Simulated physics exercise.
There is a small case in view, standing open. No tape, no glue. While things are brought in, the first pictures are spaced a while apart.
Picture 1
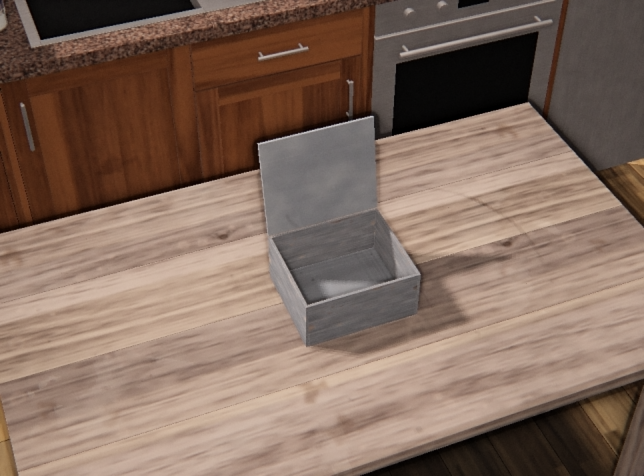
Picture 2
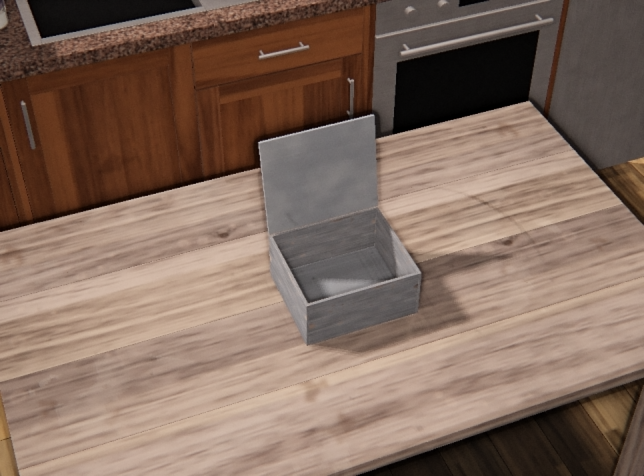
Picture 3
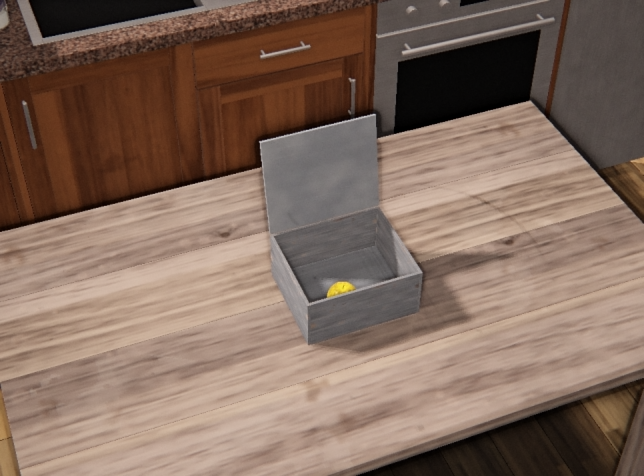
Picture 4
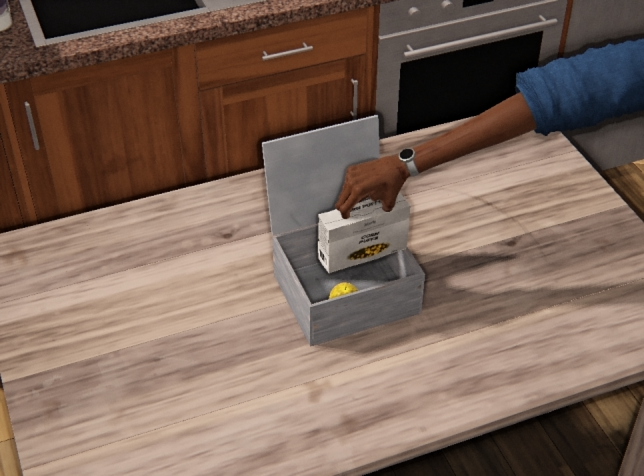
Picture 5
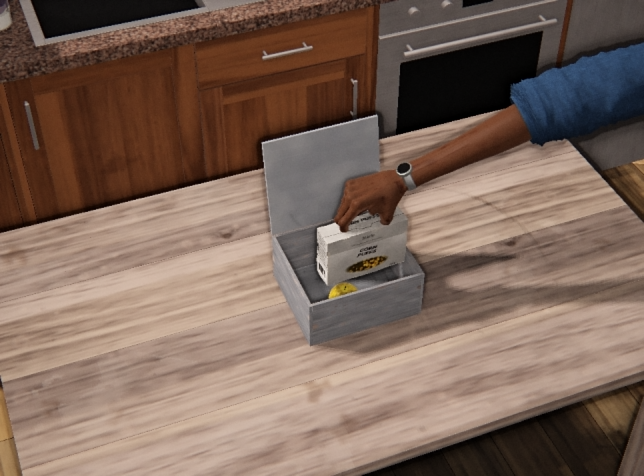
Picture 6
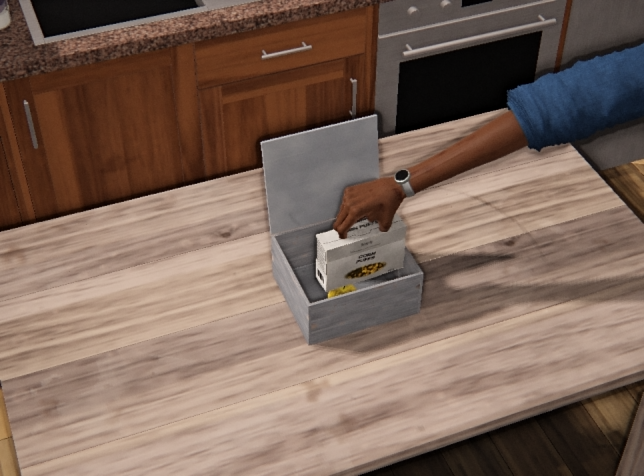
On a wooden kitchen table, a small grey case stood open and empty, then a yellow object appeared inside, and a hand reached in from the right and lowered a white packet into it.
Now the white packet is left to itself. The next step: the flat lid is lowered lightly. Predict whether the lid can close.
I expect the box to be lidded.
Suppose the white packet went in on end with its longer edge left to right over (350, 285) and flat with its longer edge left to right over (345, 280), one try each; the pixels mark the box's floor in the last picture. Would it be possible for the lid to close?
First time it won't go down, and next time it drops into place.
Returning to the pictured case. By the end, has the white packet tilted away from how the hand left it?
In the end, it winds up askew.
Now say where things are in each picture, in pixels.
The last thing is not in view yet, in the first frame.
The last thing is not in view yet, in the second frame.
The last thing is not in view yet, in the third frame.
On its way; white packet (364, 232), in the fourth frame.
On its way; white packet (362, 245), in the fifth frame.
In place under the hand; white packet (361, 251), in the sixth frame.
Then, 0.40 s on from there, white packet on its side near (339, 277); yellow apple shifted about its own width.
Then, 1.60 s on from there, lid 63° above the rim; white packet on its side near (340, 279); yellow apple shifted about its own width.
Then, 1.90 s on from there, lid 17° above the rim; white packet on its side near (340, 279); yellow apple shifted about its own width.
In the end, lid shut; toppled in the box, white packet; moved from the start, yellow apple. At the end, from the last picture's camera, white packet near (340, 279).
